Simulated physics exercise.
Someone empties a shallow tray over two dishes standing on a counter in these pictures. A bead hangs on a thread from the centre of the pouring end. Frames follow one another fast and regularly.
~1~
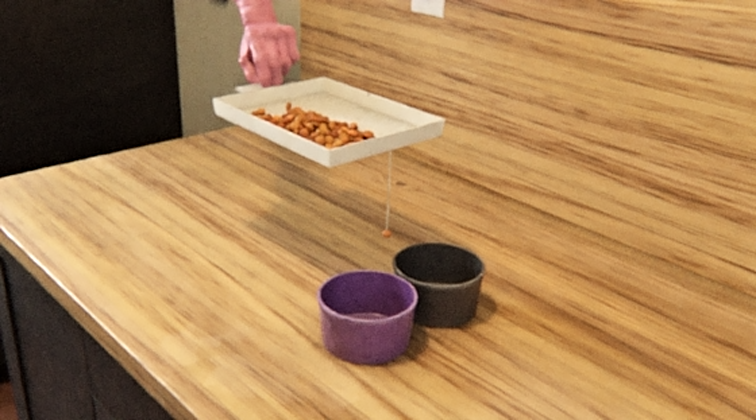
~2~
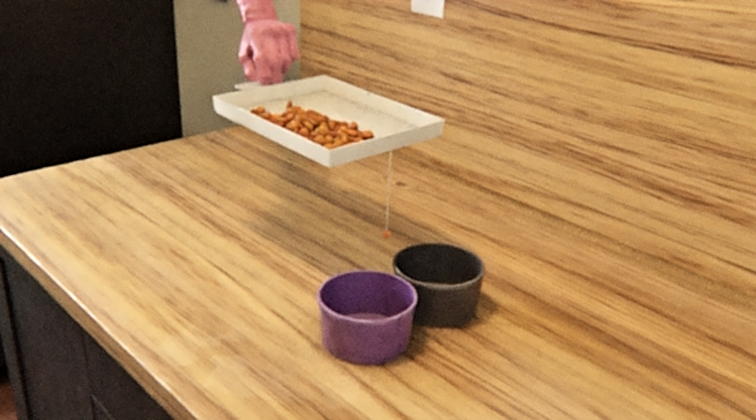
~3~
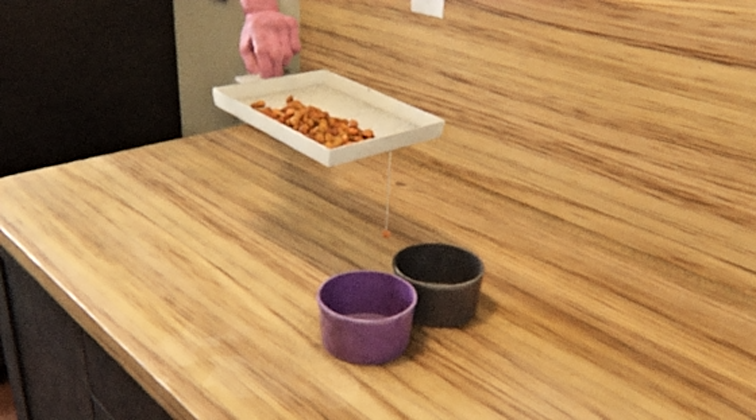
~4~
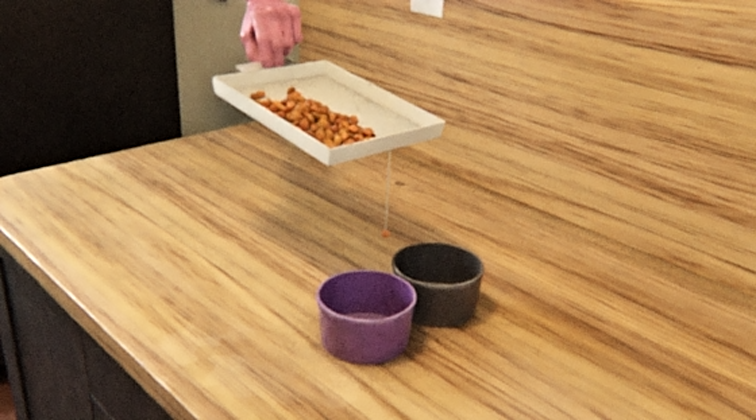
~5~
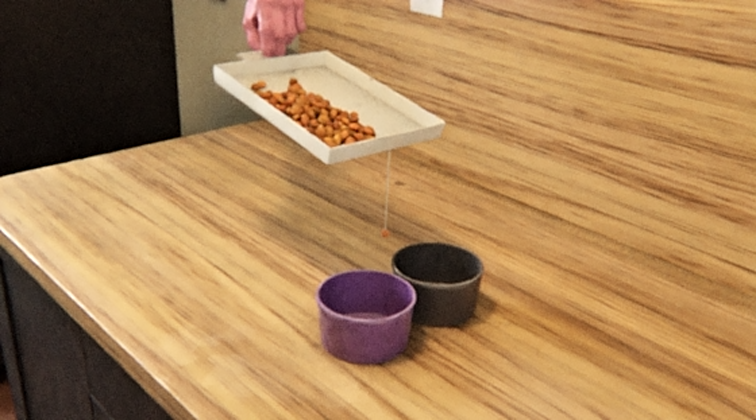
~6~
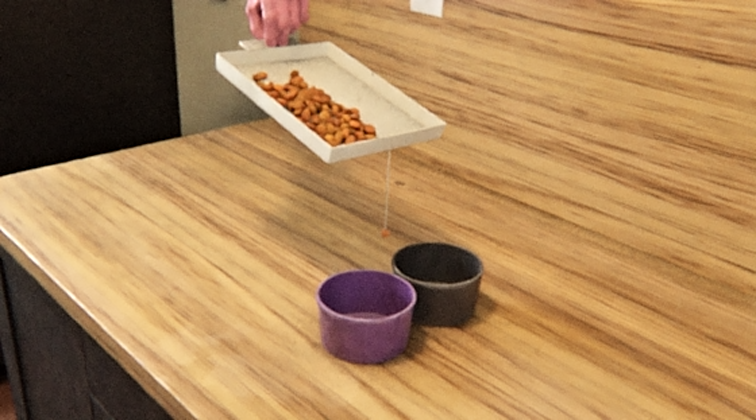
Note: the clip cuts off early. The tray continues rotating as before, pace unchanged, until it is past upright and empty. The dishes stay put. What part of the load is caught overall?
By the end, the dishes are holding most of the load, I'd say.
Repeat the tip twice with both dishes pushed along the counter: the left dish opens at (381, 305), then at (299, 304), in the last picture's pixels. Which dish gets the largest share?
In the first try it's the one on the right, and in the second it's the one on the right.
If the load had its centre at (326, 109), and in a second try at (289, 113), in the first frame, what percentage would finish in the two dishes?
Shares in turn: 60 % and 70 %.
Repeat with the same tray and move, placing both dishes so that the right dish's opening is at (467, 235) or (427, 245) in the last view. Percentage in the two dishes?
Close to 90 in a hundred, then close to 80 in a hundred.
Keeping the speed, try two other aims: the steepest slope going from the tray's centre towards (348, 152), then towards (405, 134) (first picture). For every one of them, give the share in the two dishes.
For the first it's near 40 %, for the second near 10 %.
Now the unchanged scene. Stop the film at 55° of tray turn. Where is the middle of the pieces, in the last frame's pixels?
I'd mark it close to (374, 124).
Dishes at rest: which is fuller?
Simple - it is the one placed right.
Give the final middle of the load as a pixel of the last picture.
About pixel (437, 299).
Shortly afterwards, tray tipped steeply; the whole lot on the tray.
Next, tray tipped right over; the bulk on the tray; only a few in the left dish; a little in the right dish; a little outside both; a little in the air.
Some moments later, tray tipped past a quarter turn; a little in the left dish; near two thirds in the right dish; near a quarter outside both; only a few in the air.
In the end, tray tipped past a quarter turn; a little in the left dish; near two thirds in the right dish; near a quarter outside both.
